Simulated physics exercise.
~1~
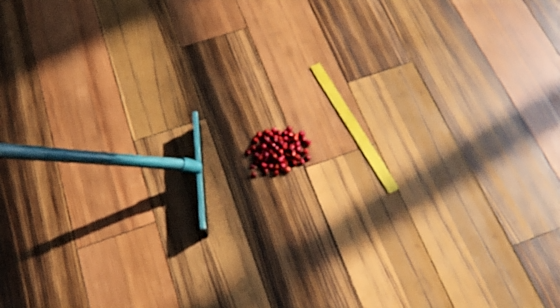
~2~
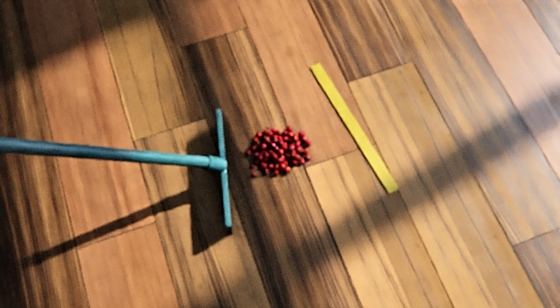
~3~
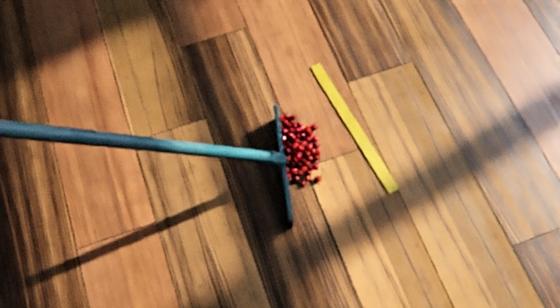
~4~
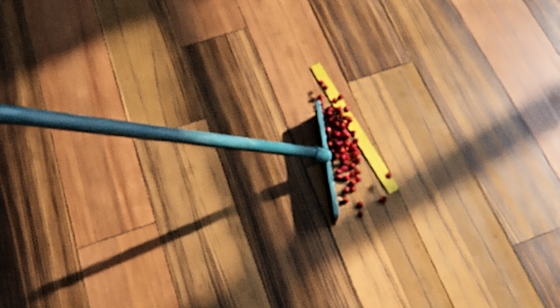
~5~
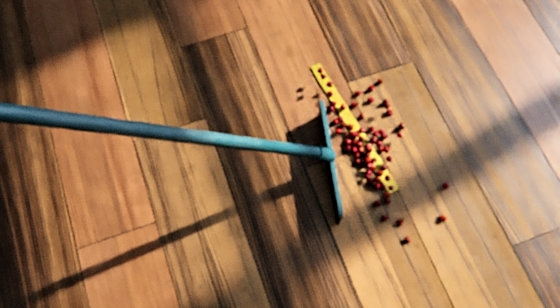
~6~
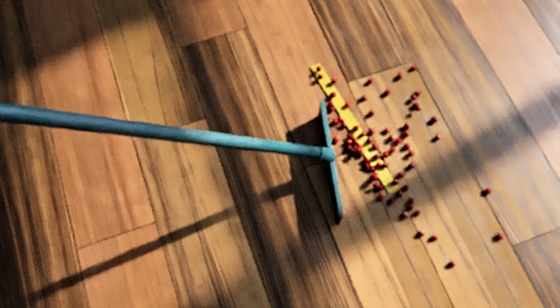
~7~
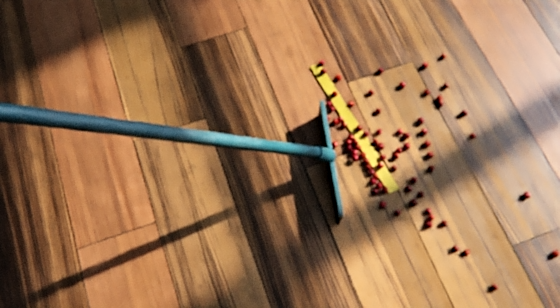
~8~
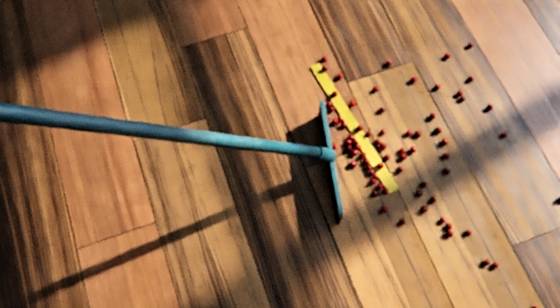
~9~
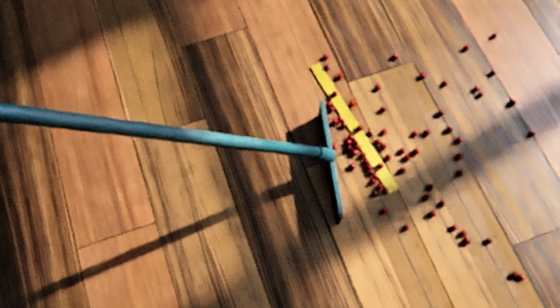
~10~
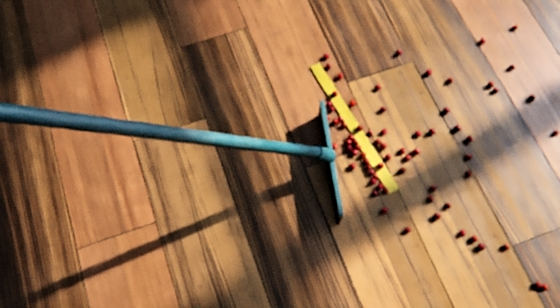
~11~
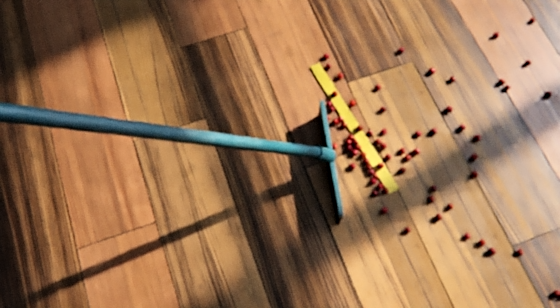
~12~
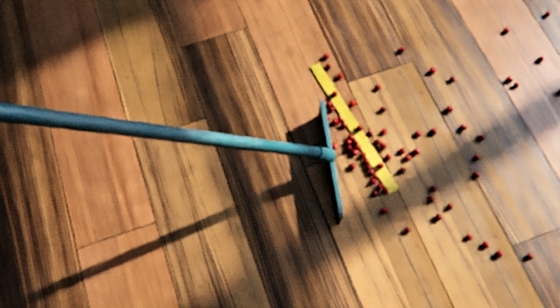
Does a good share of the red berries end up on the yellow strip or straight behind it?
Yes, a good share of them ended up on the strip or straight behind it, though many others came to rest elsewhere, some still bunched by the blade.
